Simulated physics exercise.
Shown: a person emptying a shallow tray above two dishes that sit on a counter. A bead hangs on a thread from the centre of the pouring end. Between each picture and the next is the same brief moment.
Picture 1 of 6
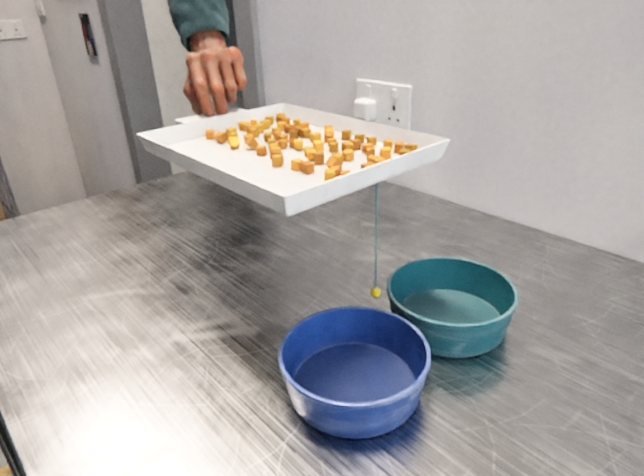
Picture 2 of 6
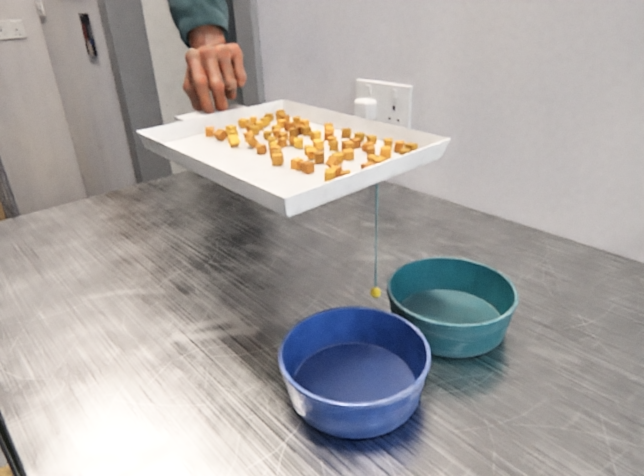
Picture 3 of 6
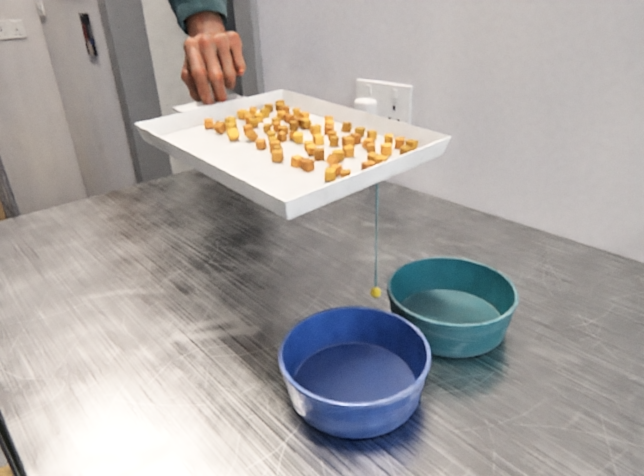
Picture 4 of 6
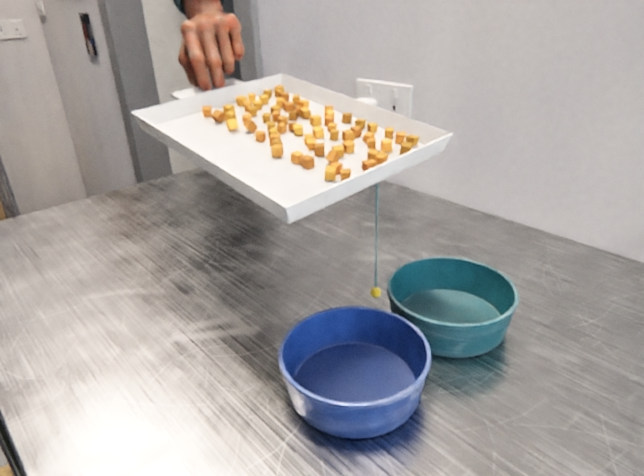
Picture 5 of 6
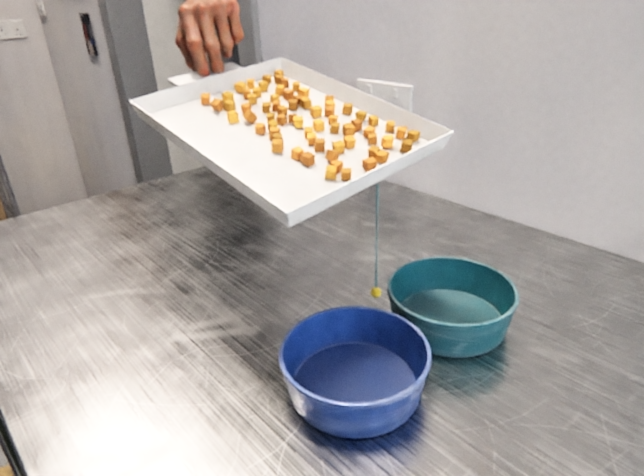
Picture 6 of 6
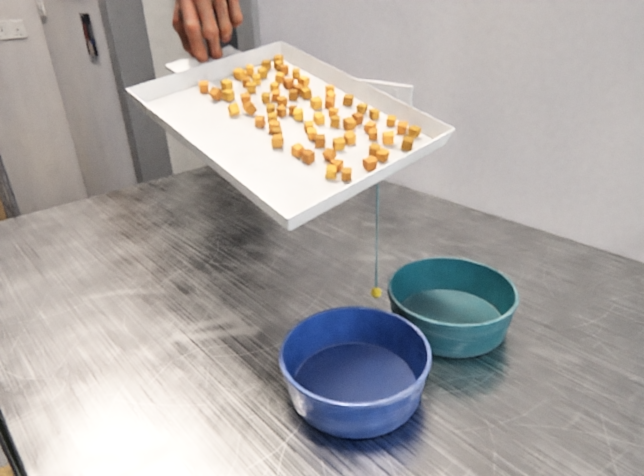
A hand raised the back of a white tray scattered with small golden-brown cubes, slowly tilting it above a blue dish and a teal dish, while a bead hung on a thread from its front edge.
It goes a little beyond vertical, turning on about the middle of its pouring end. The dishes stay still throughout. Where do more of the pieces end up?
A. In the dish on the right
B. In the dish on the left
The answer is B.
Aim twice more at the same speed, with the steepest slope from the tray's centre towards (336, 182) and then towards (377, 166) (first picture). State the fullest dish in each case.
Well, the dish on the left side comes out on top first, and then the dish on the right side does.
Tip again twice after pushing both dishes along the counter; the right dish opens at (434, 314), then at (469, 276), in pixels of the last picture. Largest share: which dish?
First try: The leftmost dish. Second try: The leftmost dish.
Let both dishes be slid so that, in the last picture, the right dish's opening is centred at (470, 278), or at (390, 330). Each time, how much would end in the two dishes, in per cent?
Roughly 60% on the first try and 70% on the second.
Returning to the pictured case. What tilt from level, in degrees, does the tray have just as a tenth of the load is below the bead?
Somewhere around 75 degrees.
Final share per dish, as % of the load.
Left 90 %, right 0 %.
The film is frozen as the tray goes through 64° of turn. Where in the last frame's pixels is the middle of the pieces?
Roughly (316, 191).
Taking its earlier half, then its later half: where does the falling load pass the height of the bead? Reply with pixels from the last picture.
It goes through near (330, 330) first, then near (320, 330).
Shortly afterwards, tray tipped steeply; all but a few on the tray; only a few outside both; only a few in the air.
Next, tray tipped past a quarter turn; near two thirds on the tray; near a quarter in the left dish; a little outside both; a little in the air.
Some moments later, tray tipped past a quarter turn; all but a few in the left dish; a little outside both.
In the end, tray tipped past a quarter turn; all but a few in the left dish; none at all in the right dish; a little outside both.
